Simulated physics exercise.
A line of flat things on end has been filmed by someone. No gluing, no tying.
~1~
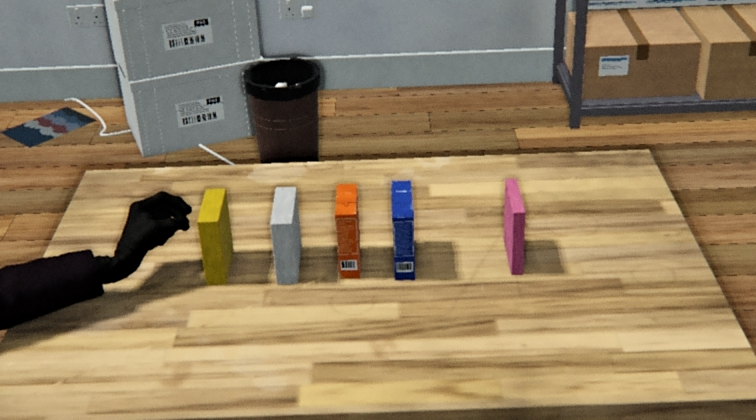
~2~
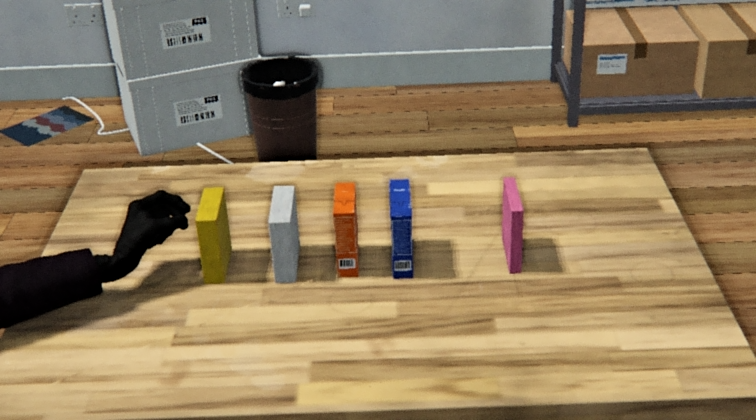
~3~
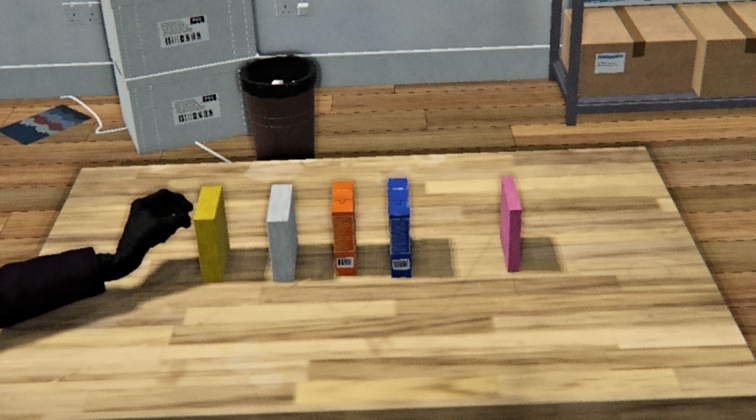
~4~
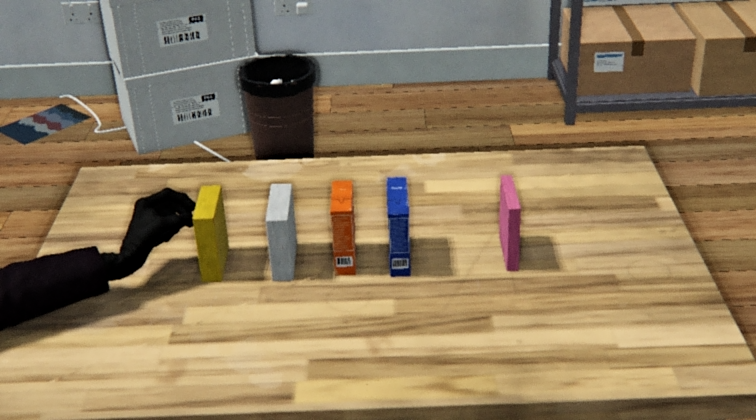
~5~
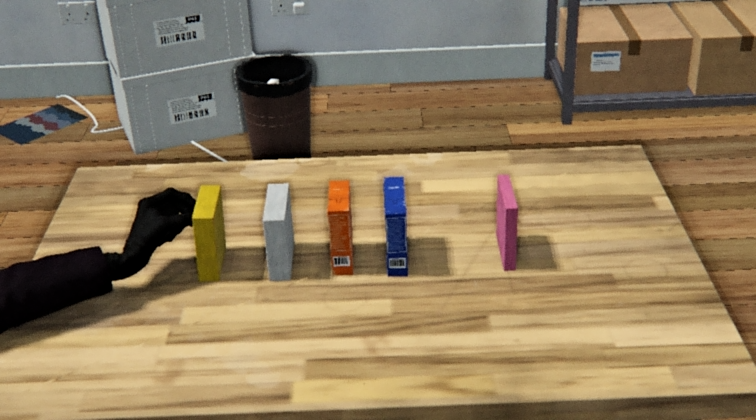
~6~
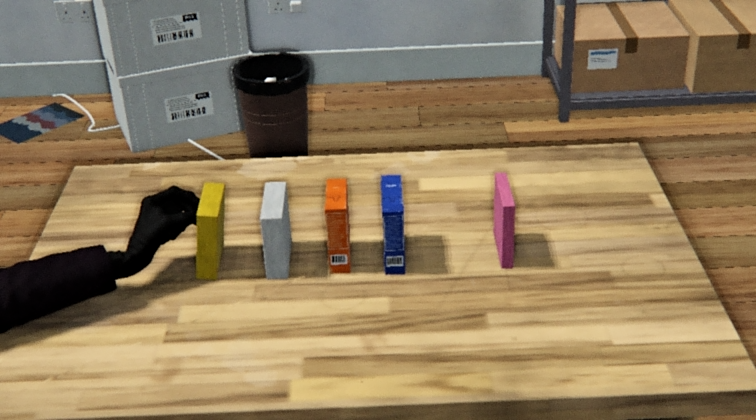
A black-gloved hand reached in from the left to a yellow board, first in a row with white, orange, blue and pink pieces standing on a wooden table, and tilted it slightly right.
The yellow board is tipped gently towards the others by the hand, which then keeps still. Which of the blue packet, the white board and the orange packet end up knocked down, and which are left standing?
As I see it, the blue packet is no longer upright. The white board is no longer upright. The orange packet is no longer upright.
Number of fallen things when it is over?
That makes 4 altogether.
Then, 0.40 s after the last picture, yellow board 55° over; white board tipped 17° from how it was near (287, 228).
Then, 0.60 s after the last picture, yellow board 72° over; white board tipped 63° from how it was near (317, 237); orange packet tipped 36° from how it was near (368, 226); blue packet tipped 17° from how it was near (403, 222).
Then, 0.80 s after the last picture, yellow board 73° over; blue packet on its side near (446, 242); orange packet tipped 66° from how it was near (390, 234); white board tipped 71° from how it was near (321, 240).
Then, 2.30 s after the last picture, yellow board 74° over; blue packet on its side near (449, 244); orange packet tipped 67° from how it was near (392, 235); white board tipped 71° from how it was near (324, 240).
At rest, tipped over on the table, blue packet, white board and orange packet. Seen from the same camera at the end, blue packet near (449, 244), white board near (326, 240).
